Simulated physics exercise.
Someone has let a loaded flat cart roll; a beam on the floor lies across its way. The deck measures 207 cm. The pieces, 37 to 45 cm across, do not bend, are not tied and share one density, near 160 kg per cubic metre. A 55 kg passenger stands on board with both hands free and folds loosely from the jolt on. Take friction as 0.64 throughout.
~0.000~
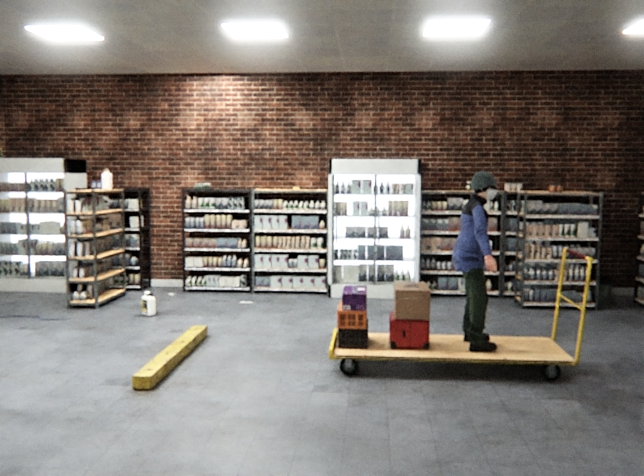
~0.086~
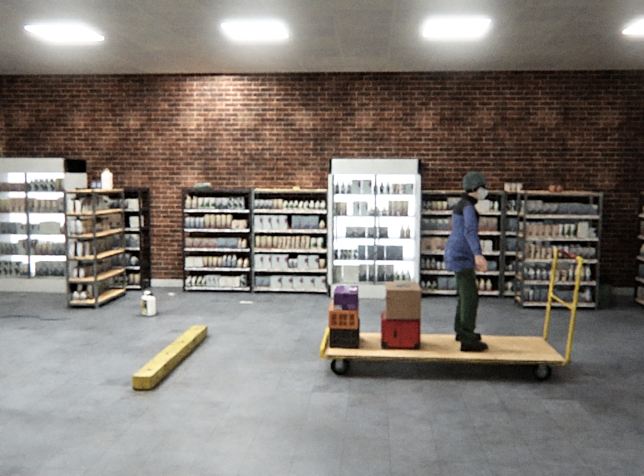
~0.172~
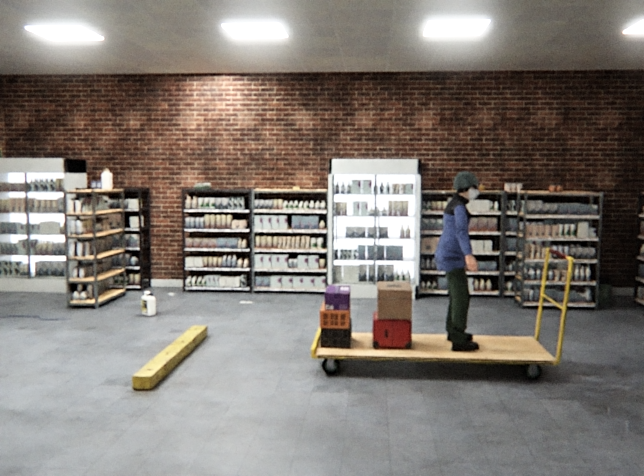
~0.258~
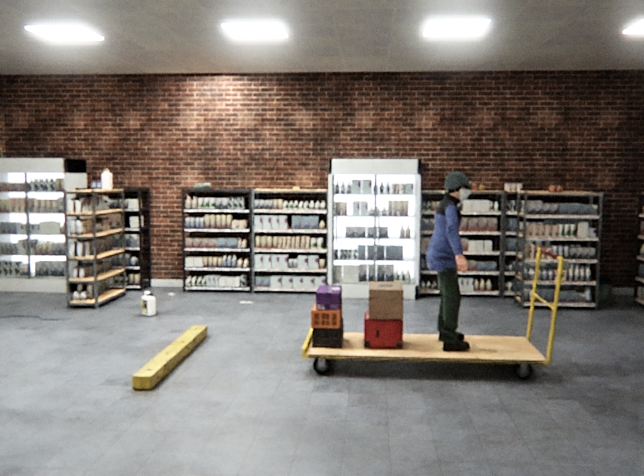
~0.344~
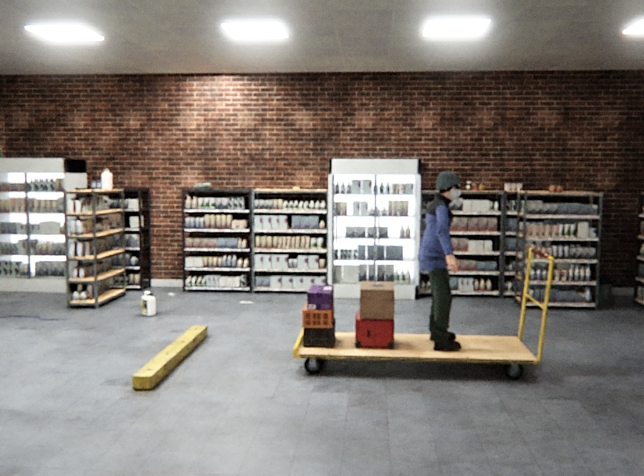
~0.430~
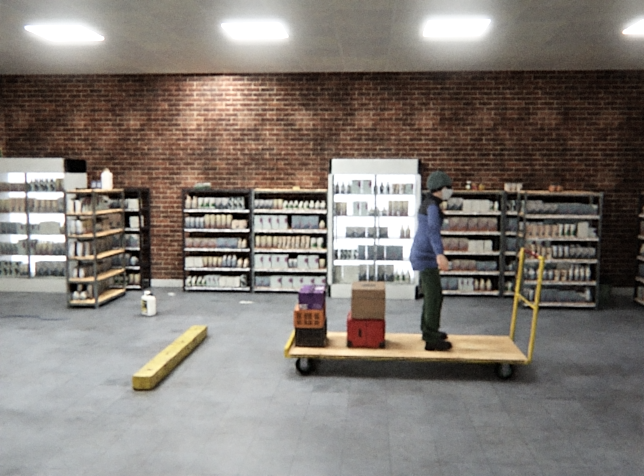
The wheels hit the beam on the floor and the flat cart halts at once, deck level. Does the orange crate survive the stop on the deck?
The orange crate remains on the deck at this speed.
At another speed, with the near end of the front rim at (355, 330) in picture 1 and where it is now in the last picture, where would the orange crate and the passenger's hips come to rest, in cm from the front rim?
In that case orange 20 past, hips 70 behind.
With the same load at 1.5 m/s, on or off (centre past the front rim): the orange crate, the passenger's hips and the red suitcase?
Then orange off, hips on, red on.
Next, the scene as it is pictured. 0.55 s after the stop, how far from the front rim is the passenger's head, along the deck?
About 140 cm behind the rim.
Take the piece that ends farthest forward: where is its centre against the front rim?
Some 10 cm behind it.
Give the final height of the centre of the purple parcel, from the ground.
Roughly 65 cm above it.
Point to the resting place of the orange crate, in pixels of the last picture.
Near (187, 311).
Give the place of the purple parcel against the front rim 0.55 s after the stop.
About 10 cm behind the rim.
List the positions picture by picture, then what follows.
Orange crate (353, 315), purple parcel (355, 298), rim corner (331, 354); 151 cm short of the stop, in the first frame.
Orange crate (344, 314), purple parcel (346, 298), rim corner (322, 354); 143 cm short of the stop, in the second frame.
Orange crate (336, 314), purple parcel (338, 297), rim corner (313, 354); 135 cm short of the stop, in the third frame.
Orange crate (327, 314), purple parcel (329, 297), rim corner (304, 354); 127 cm short of the stop, in the fourth frame.
Orange crate (319, 314), purple parcel (321, 297), rim corner (295, 353); 119 cm short of the stop, in the fifth frame.
Orange crate (310, 314), purple parcel (313, 297), rim corner (286, 353); 111 cm short of the stop. Speed about 0.9 m/s, in the sixth frame.
Impact comes at 1.64 s.
After 2.19 s the orange crate is 12 cm behind the rim, tilted 0°, near (187, 311) in the last picture's view.
After 2.64 s the orange crate is 12 cm behind the rim, tilted 0°, near (187, 311) in the last picture's view.
Final state at 4.7 s, nothing is past the rim; behind it, black crate, orange crate, red suitcase, purple parcel, brown toolbox and the passenger's hips.
